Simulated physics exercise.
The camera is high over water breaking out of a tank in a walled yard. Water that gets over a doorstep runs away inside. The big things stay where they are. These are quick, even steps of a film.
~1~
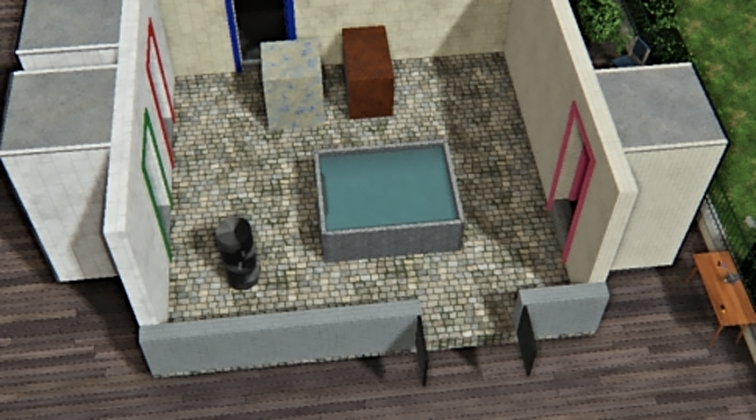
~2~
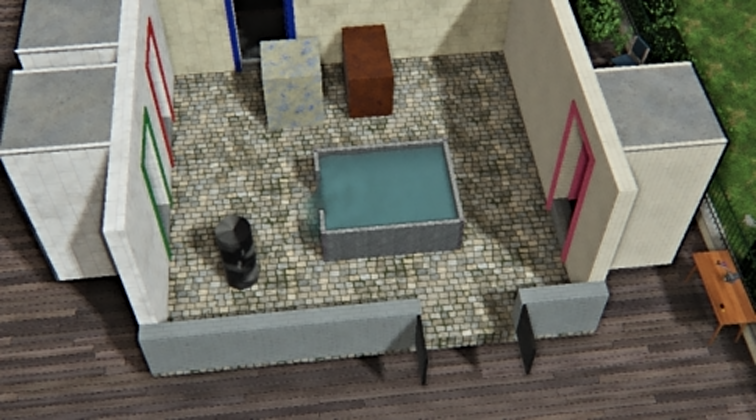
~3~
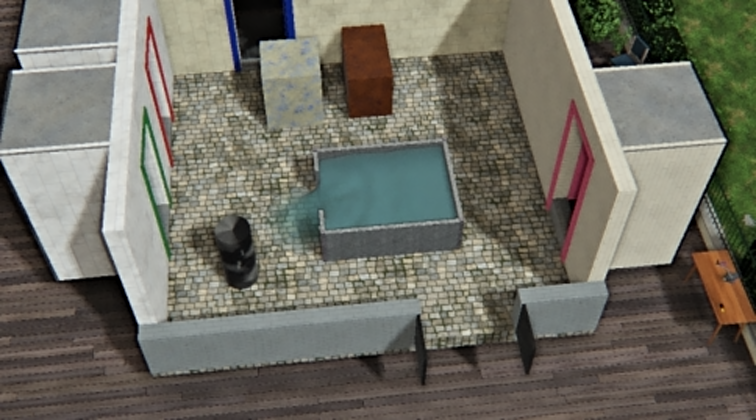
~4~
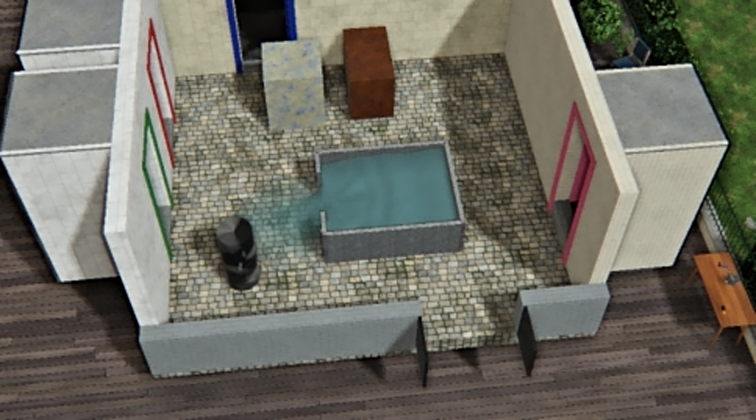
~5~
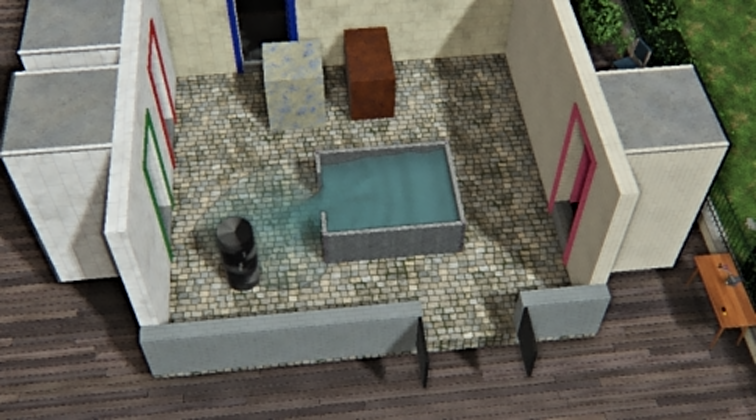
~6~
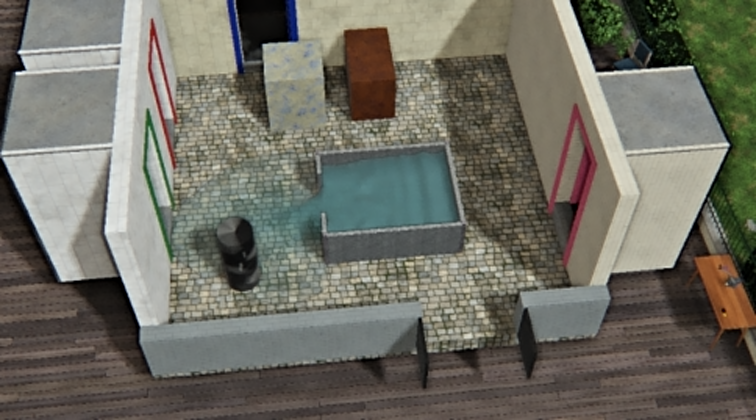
A walled yard with a cobbled floor held a grey tank of still water, then water poured out through a gap in its left side and spread leftward around a dark, rounded post.
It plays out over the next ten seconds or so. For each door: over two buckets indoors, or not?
The blue door lets in a lot; the red door admits no more than that; the green door lets in a lot; the pink door admits no more than that.
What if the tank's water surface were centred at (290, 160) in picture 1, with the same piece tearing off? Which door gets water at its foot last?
Last comes the one in pink.
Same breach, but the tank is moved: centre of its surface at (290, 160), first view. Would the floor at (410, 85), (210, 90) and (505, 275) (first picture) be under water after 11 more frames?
As listed: No water, covered, clear.
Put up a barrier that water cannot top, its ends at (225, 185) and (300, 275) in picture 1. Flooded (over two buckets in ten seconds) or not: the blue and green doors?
One by one: Blue floods, green stays under.
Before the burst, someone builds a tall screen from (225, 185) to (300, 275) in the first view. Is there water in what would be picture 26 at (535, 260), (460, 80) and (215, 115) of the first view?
One after the other: Free of water, dry, awash.
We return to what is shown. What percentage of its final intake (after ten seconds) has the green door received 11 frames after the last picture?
Close to 55 %.
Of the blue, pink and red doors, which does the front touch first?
The door marked red.
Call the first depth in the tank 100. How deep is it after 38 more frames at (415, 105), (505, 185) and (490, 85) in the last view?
In turn 0, 0 and 0 in a hundred.
A moment on, water covers 25 % of the floor; the blue door not reached, the red door wet at the sill, nothing in, the green door over two buckets in, the pink door not reached.
Next, water covers 30 % of the floor; the blue door not reached, the red door wet at the sill, nothing in, the green door far over two buckets in, the pink door not reached.
Then, water covers 40 % of the floor; the blue door wet at the sill, nothing in, the red door wet at the sill, nothing in, the green door far over two buckets in, the pink door not reached.
Later, water covers 65 % of the floor; the blue door over two buckets in, the red door wet at the sill, nothing in, the green door far over two buckets in, the pink door wet at the sill, nothing in.
In the end, water covers 90 % of the floor; the blue door over two buckets in, the red door wet at the sill, nothing in, the green door far over two buckets in, the pink door wet at the sill, nothing in.
